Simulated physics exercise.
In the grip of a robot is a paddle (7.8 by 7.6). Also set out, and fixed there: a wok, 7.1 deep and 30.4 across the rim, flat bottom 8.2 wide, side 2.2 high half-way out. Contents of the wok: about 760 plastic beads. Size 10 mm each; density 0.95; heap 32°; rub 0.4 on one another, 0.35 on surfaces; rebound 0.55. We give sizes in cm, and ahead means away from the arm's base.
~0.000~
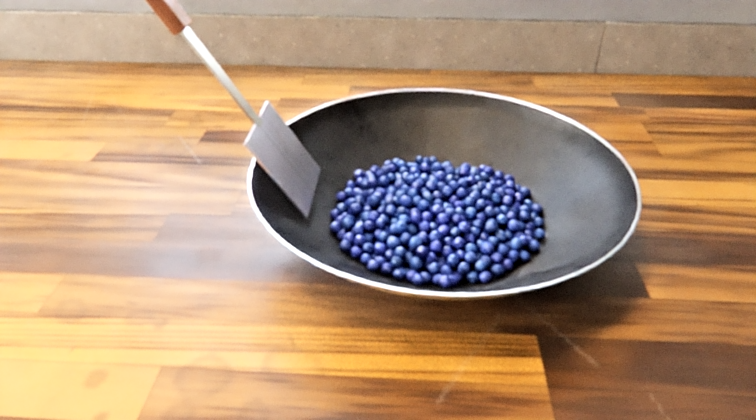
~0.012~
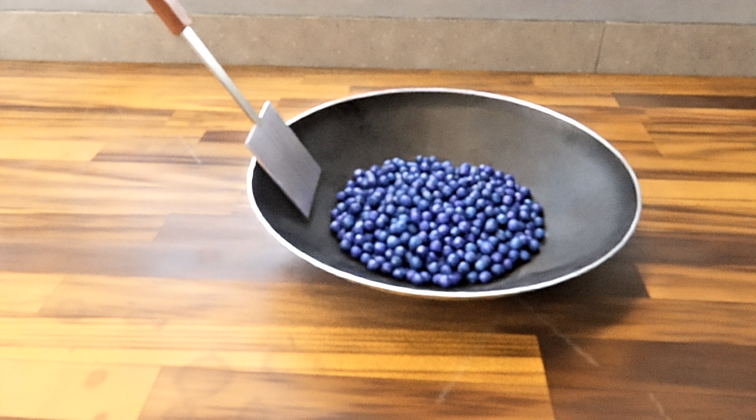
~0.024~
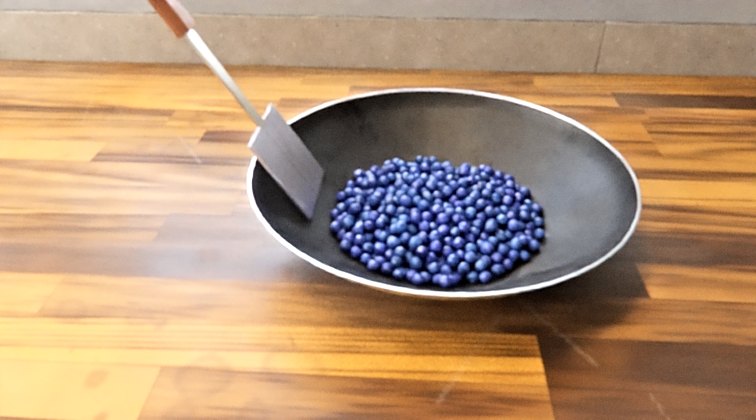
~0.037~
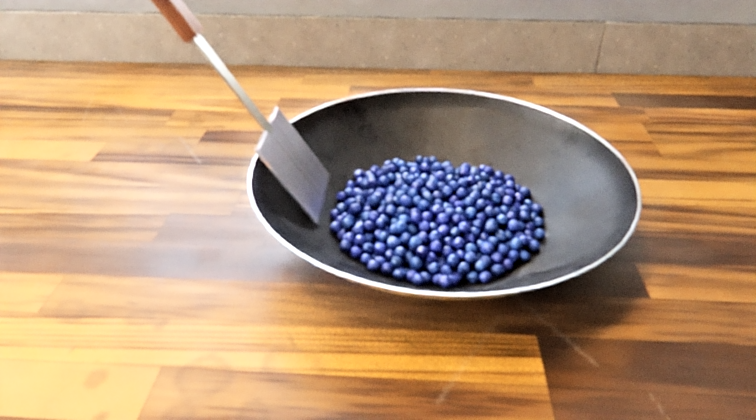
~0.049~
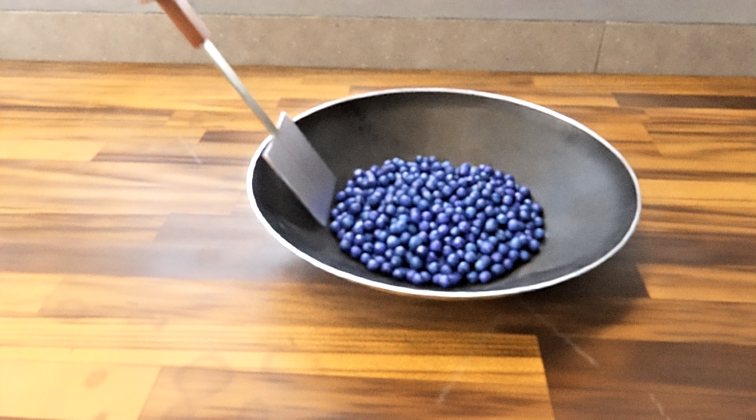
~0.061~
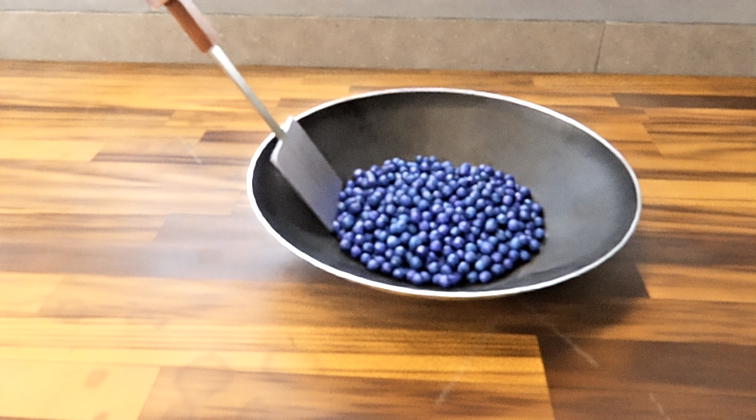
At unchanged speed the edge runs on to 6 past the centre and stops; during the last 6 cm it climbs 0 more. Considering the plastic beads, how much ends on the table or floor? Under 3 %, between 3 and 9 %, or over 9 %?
Under 3 %.
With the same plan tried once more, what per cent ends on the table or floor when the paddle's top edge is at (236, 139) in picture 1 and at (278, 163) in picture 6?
Roughly 0 percent ends up there.
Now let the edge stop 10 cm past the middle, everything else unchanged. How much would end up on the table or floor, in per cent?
10 %, roughly.
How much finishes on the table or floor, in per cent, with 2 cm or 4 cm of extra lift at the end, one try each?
Result, in order: Approx. 0 % and 0 %.
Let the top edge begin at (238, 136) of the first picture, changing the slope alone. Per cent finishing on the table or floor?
About 0%.
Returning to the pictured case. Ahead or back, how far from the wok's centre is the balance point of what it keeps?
Forward offset: Roughly 5.0 cm.
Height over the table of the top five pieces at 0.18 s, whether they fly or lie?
5 cm.
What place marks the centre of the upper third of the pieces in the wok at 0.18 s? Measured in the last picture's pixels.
Near (464, 200).
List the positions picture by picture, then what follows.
In the first frame, the paddle top edge at (257, 121), sloping 58°; upper third of the load around (436, 206), from x 335 to 540, top at y 160; 756 in the wok.
In the second frame, the paddle top edge at (257, 121), sloping 58°; upper third of the load around (436, 206), from x 335 to 540, top at y 160.
In the third frame, the paddle top edge at (261, 123), sloping 58°; upper third of the load around (436, 206), from x 335 to 540, top at y 160.
In the fourth frame, the paddle top edge at (267, 128), sloping 58°; upper third of the load around (436, 206), from x 335 to 540, top at y 160.
In the fifth frame, the paddle top edge at (275, 132), sloping 58°; upper third of the load around (436, 206), from x 335 to 540, top at y 160.
In the sixth frame, the paddle top edge at (282, 137), sloping 58°; upper third of the load around (436, 206), from x 335 to 540, top at y 160; 756 in the wok.
After 0.18 s, sloping 58°, highest piece 5 above the table; 756 in the wok.
After 0.29 s, sloping 58°, highest piece 6 above the table; 756 in the wok.
After 0.55 s, sloping 58°, highest piece 7 above the table; 756 in the wok.
After 1.60 s, sloping 58°, highest piece 7 above the table; 756 in the wok.
In the end, 756 in the wok. That is 0 % on the table or floor.
